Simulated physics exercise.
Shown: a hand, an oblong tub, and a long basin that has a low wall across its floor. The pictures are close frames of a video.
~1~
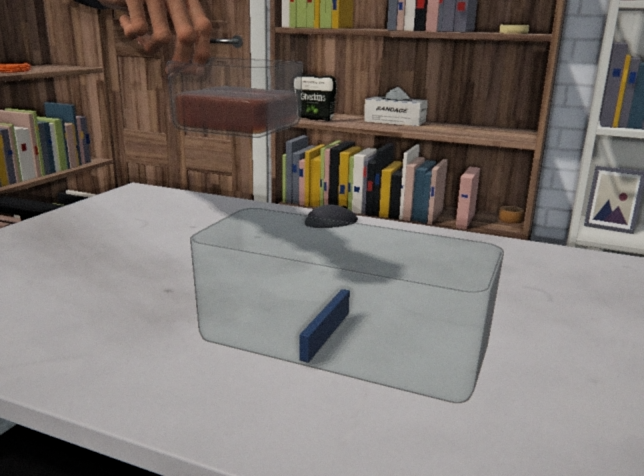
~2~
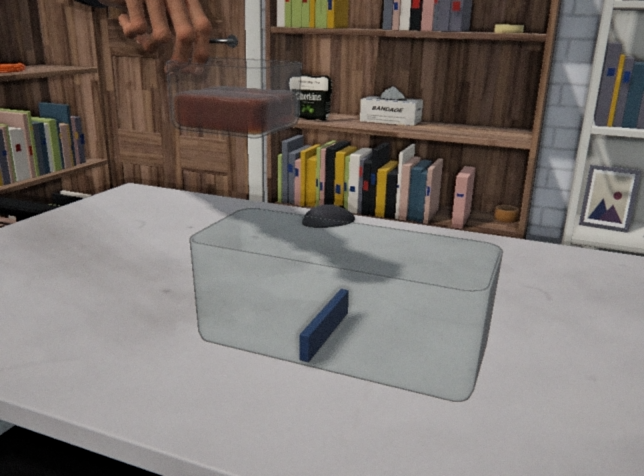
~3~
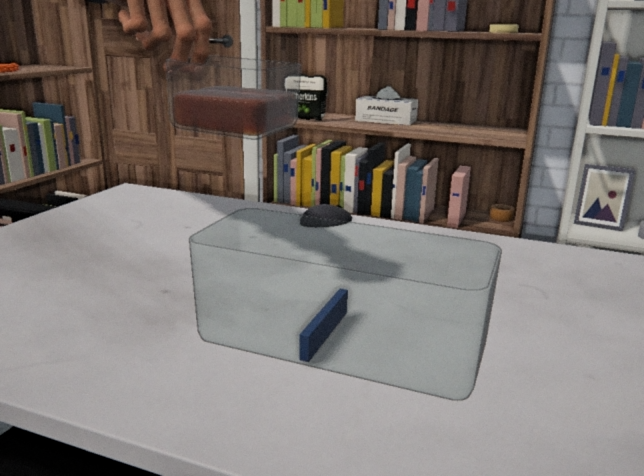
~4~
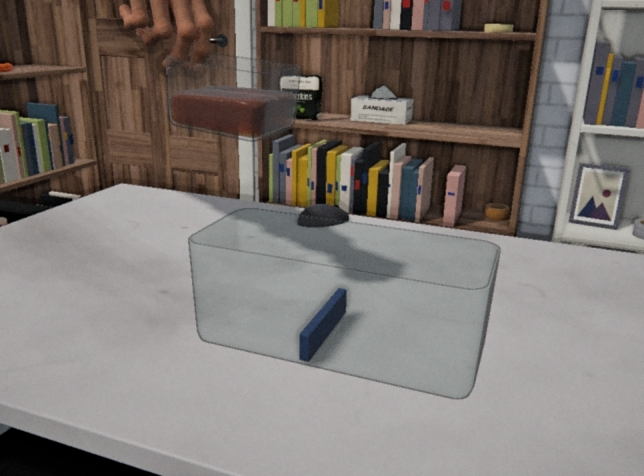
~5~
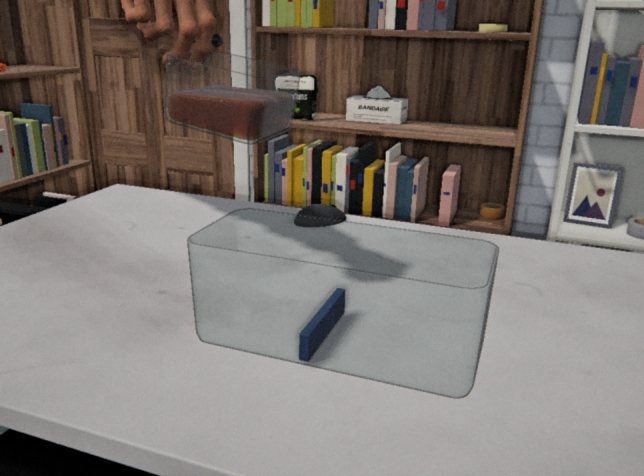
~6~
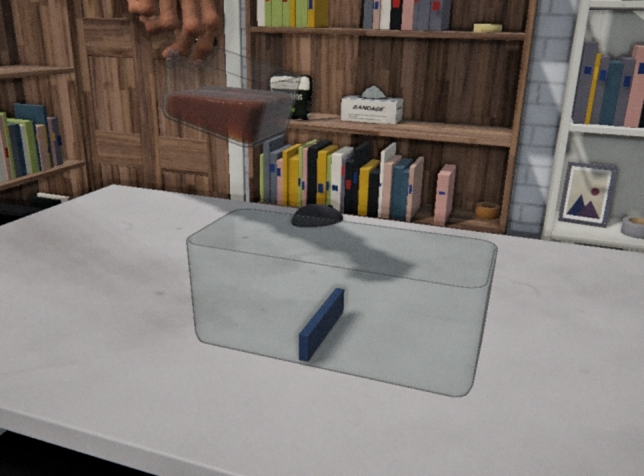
A hand above an oblong tub of reddish-brown liquid gradually tilts it rightward over a clear basin.
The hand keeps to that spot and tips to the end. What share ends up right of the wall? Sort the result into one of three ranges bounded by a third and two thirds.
It falls in the middle range, a third to two thirds.
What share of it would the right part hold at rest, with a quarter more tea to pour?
It comes to near 65 per cent.
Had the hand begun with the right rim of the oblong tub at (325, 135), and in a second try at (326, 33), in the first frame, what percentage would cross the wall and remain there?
Close to 90 in a hundred, then close to 90 in a hundred.
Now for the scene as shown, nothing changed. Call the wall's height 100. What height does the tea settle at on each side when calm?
The left side sits at 30 per cent and the right side at 30.
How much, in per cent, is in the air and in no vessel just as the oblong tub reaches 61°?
About 25 per cent.
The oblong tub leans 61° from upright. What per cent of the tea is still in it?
Around 75 in a hundred.
A moment on, the oblong tub is tipped part way and 74 per cent is still to pour, 2 is left of the wall and 0 right of it.
Next, the oblong tub is tipped on its side and 24 per cent is still to pour, 12 is left of the wall and 47 right of it.
Then the oblong tub is tipped on its side and 5 per cent is still to pour, 36 is left of the wall and 54 right of it.
Later the oblong tub is tipped on its side and 0 per cent is still to pour, 42 is left of the wall and 55 right of it.
Finally, 44 per cent lies left of the wall, 55 right of it and 1 outside.
